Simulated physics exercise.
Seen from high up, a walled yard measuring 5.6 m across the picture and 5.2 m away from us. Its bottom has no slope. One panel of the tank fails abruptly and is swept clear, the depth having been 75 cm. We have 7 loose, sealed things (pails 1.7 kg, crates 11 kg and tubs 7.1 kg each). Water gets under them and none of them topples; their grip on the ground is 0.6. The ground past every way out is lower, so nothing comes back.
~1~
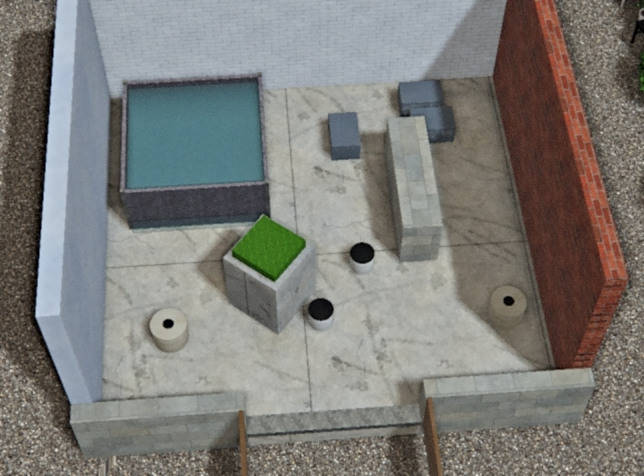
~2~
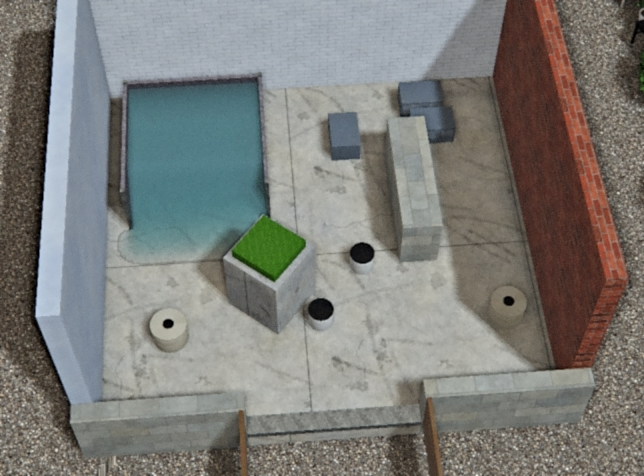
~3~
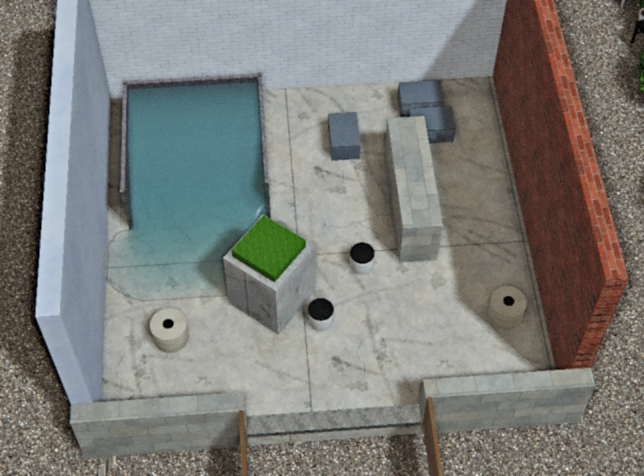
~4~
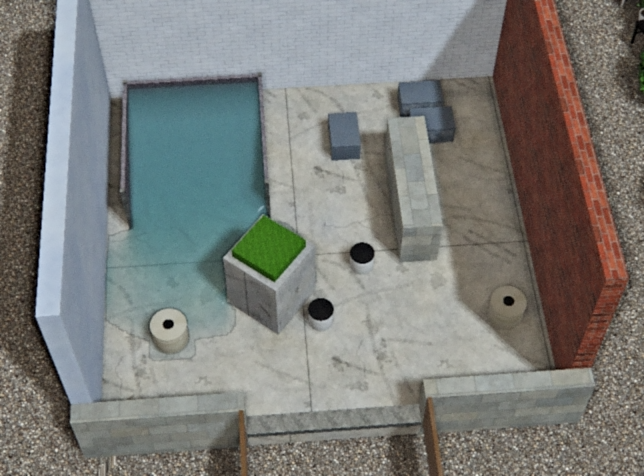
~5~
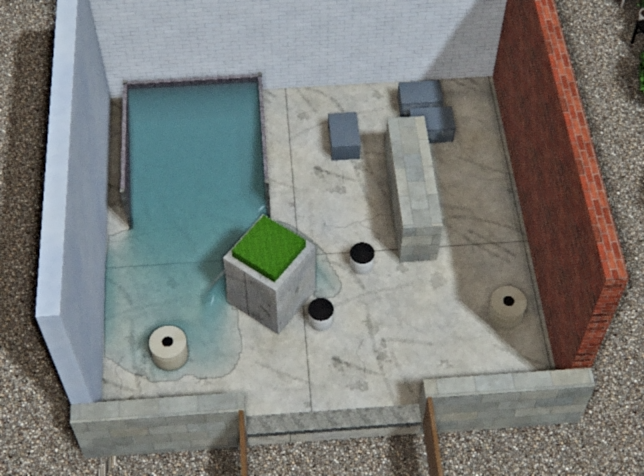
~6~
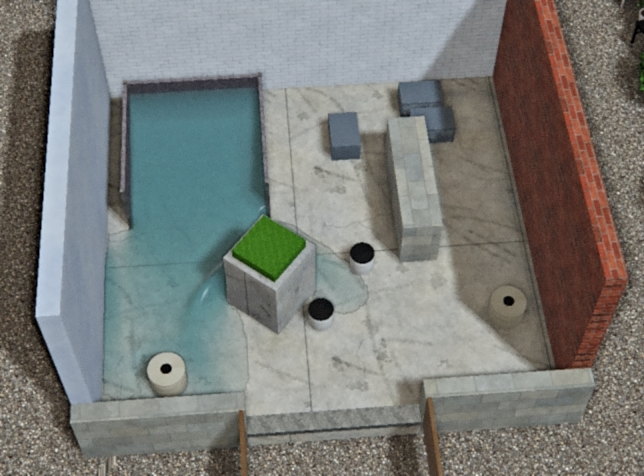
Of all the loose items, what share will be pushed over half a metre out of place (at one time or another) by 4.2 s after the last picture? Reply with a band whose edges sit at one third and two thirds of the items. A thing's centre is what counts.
Band: One third to two thirds.
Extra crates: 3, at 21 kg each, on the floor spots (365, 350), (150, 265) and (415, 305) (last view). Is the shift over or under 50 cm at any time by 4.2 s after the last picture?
Respectively: Tops it; tops it; tops it.
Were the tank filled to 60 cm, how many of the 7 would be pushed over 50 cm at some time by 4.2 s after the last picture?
Count under that change: 3.
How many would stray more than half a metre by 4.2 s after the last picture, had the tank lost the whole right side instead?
In that case the number is 6.
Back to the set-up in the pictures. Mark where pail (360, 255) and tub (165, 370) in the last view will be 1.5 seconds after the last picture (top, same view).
They end up about (444, 287) and (194, 359) in the last view.
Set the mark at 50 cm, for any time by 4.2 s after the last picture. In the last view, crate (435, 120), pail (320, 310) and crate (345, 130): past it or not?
Well, in that order it's not reaching it, topping it, not reaching it.
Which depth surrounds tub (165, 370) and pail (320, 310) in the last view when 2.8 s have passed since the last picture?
I'd estimate 8 cm for the first and 14 cm for the second.
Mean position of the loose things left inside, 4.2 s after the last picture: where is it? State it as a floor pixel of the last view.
About (435, 218).
Then, 0.4 s after the last picture 1 of 7 are over 50 cm from their spots; 1 afloat.
Then, 1.5 s after the last picture 2 of 7 are over 50 cm from their spots; 2 afloat.
Then, 2.8 s after the last picture 3 of 7 are over 50 cm from their spots; 4 afloat.
Then, 4.2 s after the last picture 4 of 7 are over 50 cm from their spots, and 4 have been at some point; 4 afloat.
